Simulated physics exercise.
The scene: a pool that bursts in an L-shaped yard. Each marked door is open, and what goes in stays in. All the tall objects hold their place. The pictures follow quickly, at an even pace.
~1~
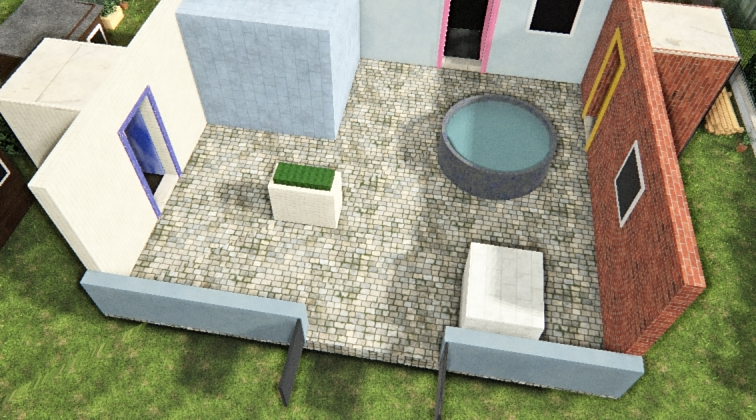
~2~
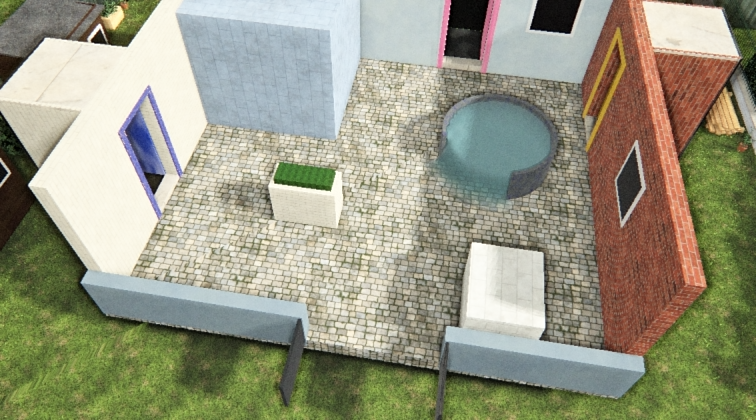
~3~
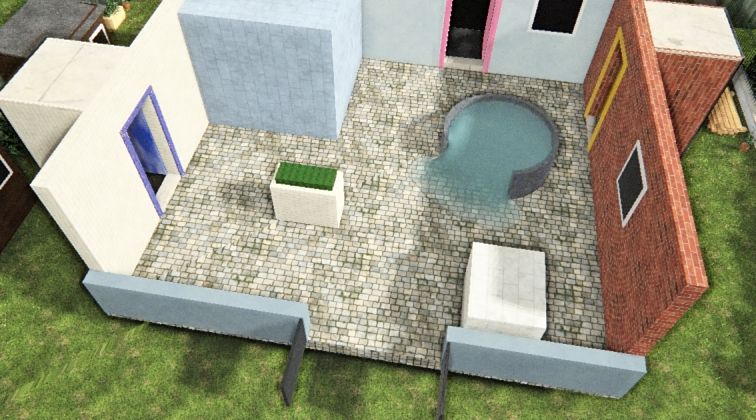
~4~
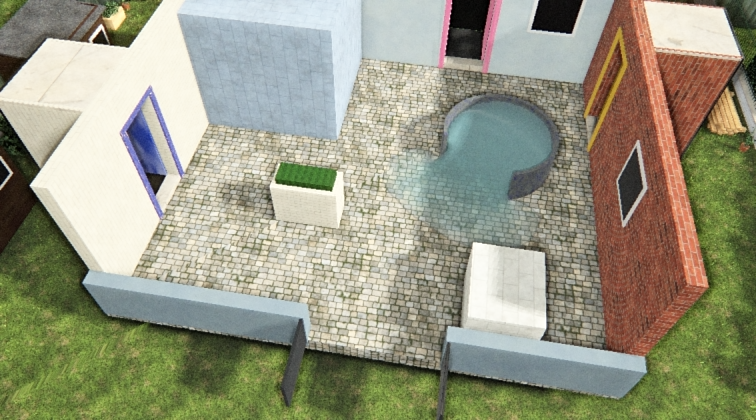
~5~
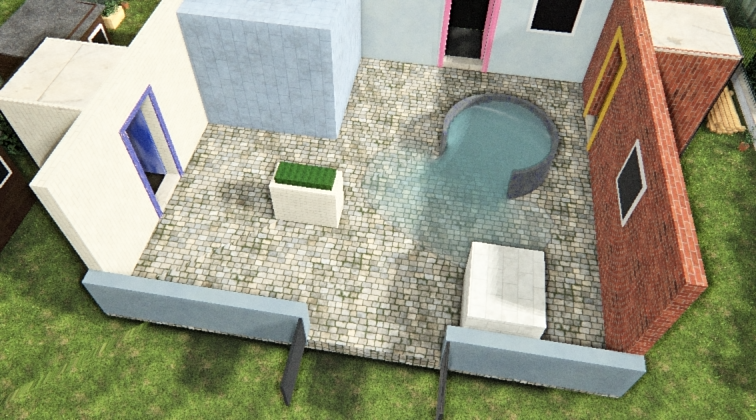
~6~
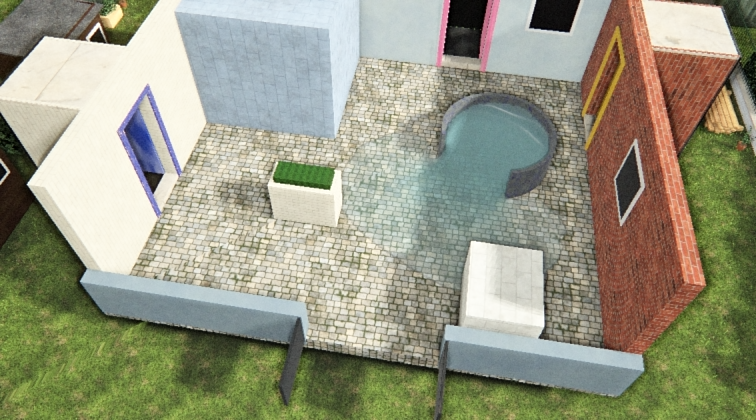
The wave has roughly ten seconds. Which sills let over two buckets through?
In the end: The blue door stays under that; the pink door stays under that; the yellow door stays under that.
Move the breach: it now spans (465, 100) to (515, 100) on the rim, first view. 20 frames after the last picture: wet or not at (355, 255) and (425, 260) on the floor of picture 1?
In that order: Dry, free of water.
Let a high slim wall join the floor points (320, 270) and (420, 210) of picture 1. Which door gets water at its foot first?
It is the blue one.
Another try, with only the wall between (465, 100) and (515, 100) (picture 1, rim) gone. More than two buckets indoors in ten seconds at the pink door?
The pink one lets more in.
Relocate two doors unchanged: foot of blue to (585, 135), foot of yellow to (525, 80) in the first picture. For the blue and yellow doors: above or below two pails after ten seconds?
The blue one lets less in; the yellow one holds.
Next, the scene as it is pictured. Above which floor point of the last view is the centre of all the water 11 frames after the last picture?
Near (435, 208).
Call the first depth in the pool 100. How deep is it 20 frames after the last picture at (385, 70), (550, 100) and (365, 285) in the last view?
In turn 0, 0 and 6 in a hundred.
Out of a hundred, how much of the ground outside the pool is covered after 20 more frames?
Some 55 per cent.
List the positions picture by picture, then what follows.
Still water in the round tank at (498, 135), in the first frame.
Water pours out at (466, 180) and has run to (507, 207), in the second frame.
The front is at (515, 221), out from the gap at (467, 182), in the third frame.
Water pours out at (467, 183) and has run to a hidden place, in the fourth frame.
Water pours out at (466, 182) and has run to (367, 183), in the fifth frame.
Water pours out at (465, 182) and has run to (345, 201), in the sixth frame.
A moment on, water covers 35 % of the floor; the blue door not reached, the pink door not reached, the yellow door not reached.
Next, water covers 45 % of the floor; the blue door not reached, the pink door not reached, the yellow door not reached.
Then, water covers 55 % of the floor; the blue door wet at the sill, nothing in, the pink door not reached, the yellow door not reached.
Later, water covers 70 % of the floor; the blue door under two buckets in, the pink door not reached, the yellow door wet at the sill, nothing in.
In the end, water covers 85 % of the floor; the blue door under two buckets in, the pink door not reached, the yellow door wet at the sill, nothing in.
